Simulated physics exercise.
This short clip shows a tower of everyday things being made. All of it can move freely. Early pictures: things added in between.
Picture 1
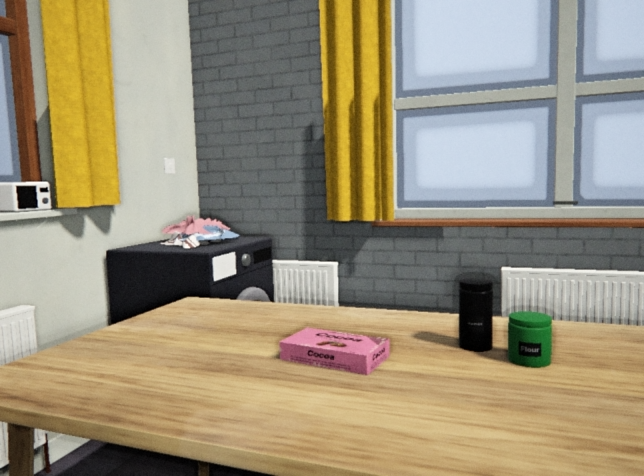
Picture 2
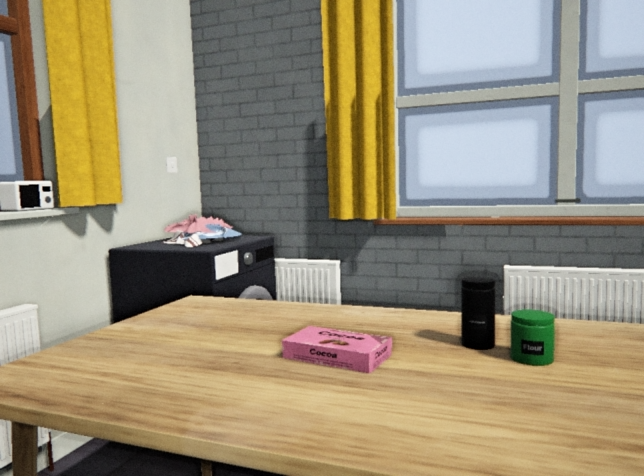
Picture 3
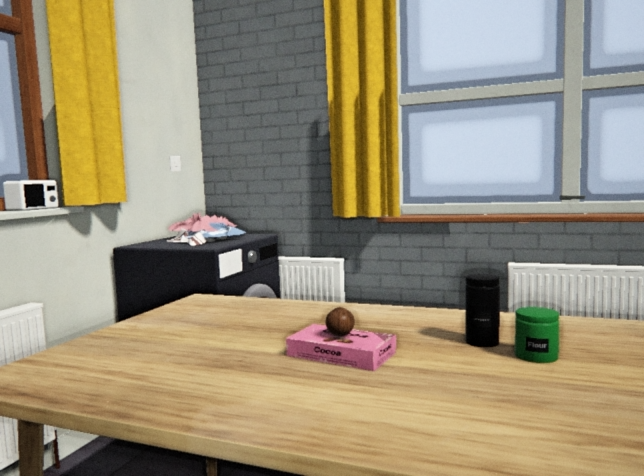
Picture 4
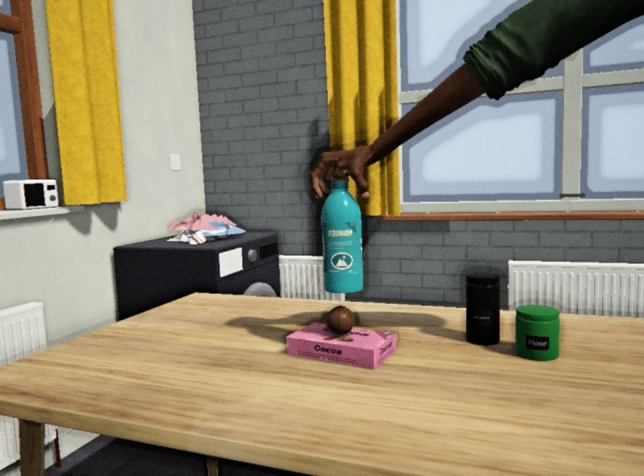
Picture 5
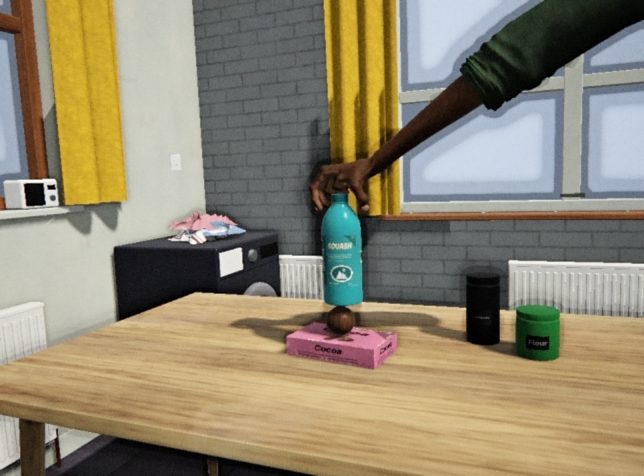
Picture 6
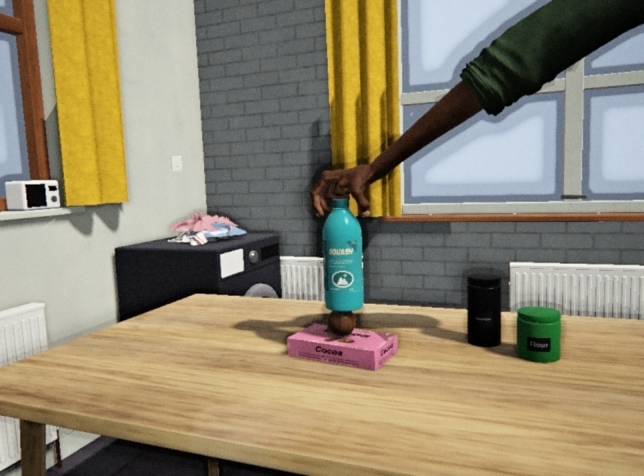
In a room with grey brick walls and yellow curtains, a pink box lies on a wooden table, left of a black jar and a green jar. A small brown ball-shaped item appears on the box. Then a hand brings in a turquoise bottle and lowers it onto the round item, still gripping its top.
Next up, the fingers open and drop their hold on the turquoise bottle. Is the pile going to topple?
Yes, well, the stack doesn't stay in one piece.
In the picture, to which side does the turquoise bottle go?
Looks like it moves off to the right.
Then, 0.60 s after the last picture, turquoise bottle now fallen.
Then, 1.80 s after the last picture, things are still on the move.
By the end, fallen, turquoise bottle; the other 4 in place. The pile comes apart.
